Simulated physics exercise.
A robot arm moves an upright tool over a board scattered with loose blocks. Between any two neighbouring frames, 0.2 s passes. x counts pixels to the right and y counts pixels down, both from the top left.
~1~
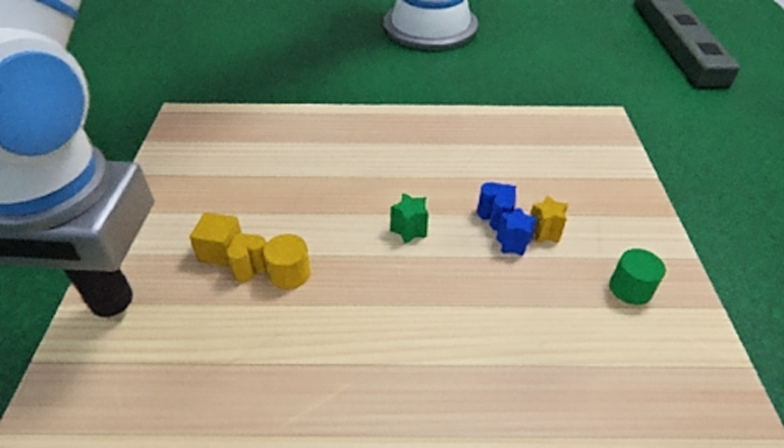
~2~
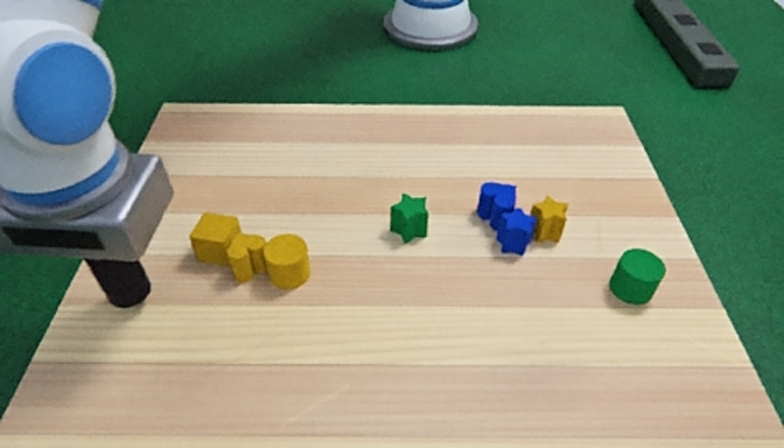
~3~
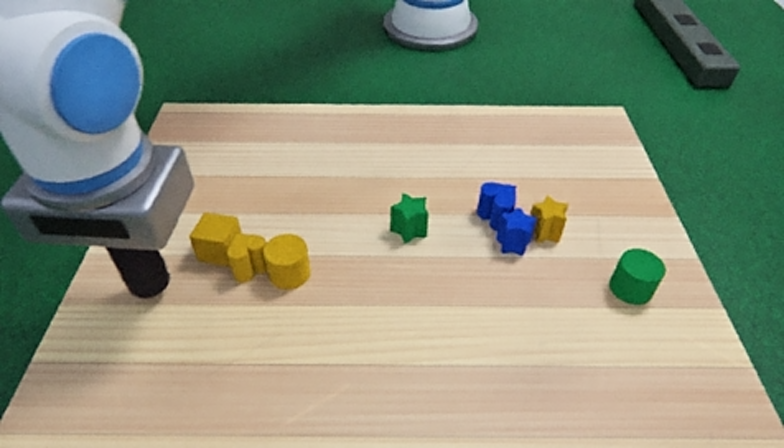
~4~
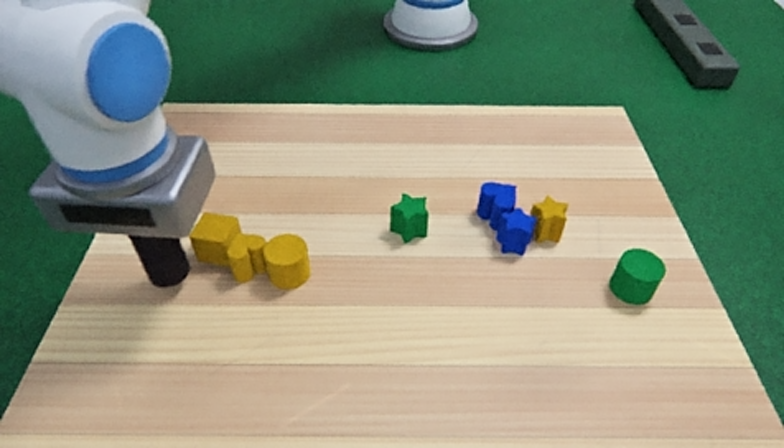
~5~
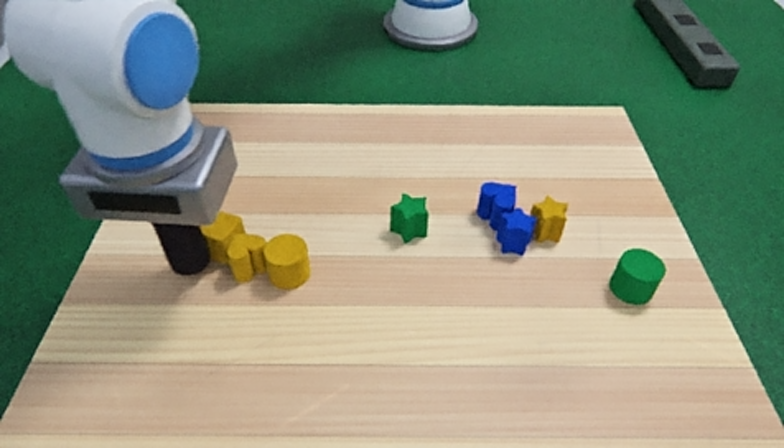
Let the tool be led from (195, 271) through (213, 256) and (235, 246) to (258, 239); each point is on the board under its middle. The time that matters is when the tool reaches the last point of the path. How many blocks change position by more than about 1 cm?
My answer is one.
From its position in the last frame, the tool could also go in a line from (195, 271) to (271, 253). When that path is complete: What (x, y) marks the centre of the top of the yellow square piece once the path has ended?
At pixel (239, 208).
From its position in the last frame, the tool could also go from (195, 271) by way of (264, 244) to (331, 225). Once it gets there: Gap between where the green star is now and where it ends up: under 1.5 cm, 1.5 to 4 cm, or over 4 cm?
It ends under 1.5 cm away.
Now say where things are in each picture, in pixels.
In the first frame, tool tip at (112, 301); block tops, yellow square piece at (213, 226); yellow heart block at (245, 244).
In the second frame, tool at (131, 293); blocks unchanged.
In the third frame, tool at (150, 283); blocks unchanged.
In the fourth frame, tool at (170, 273); blocks unchanged.
In the fifth frame, tool at (191, 262); yellow square piece at (217, 224); yellow heart block at (245, 244).
The first path, step by step. Halfway along, tool at (221, 241); yellow square piece at (245, 205), turned 10° clockwise.
At the end, tool at (255, 229); yellow square piece at (270, 191); yellow heart block in place.
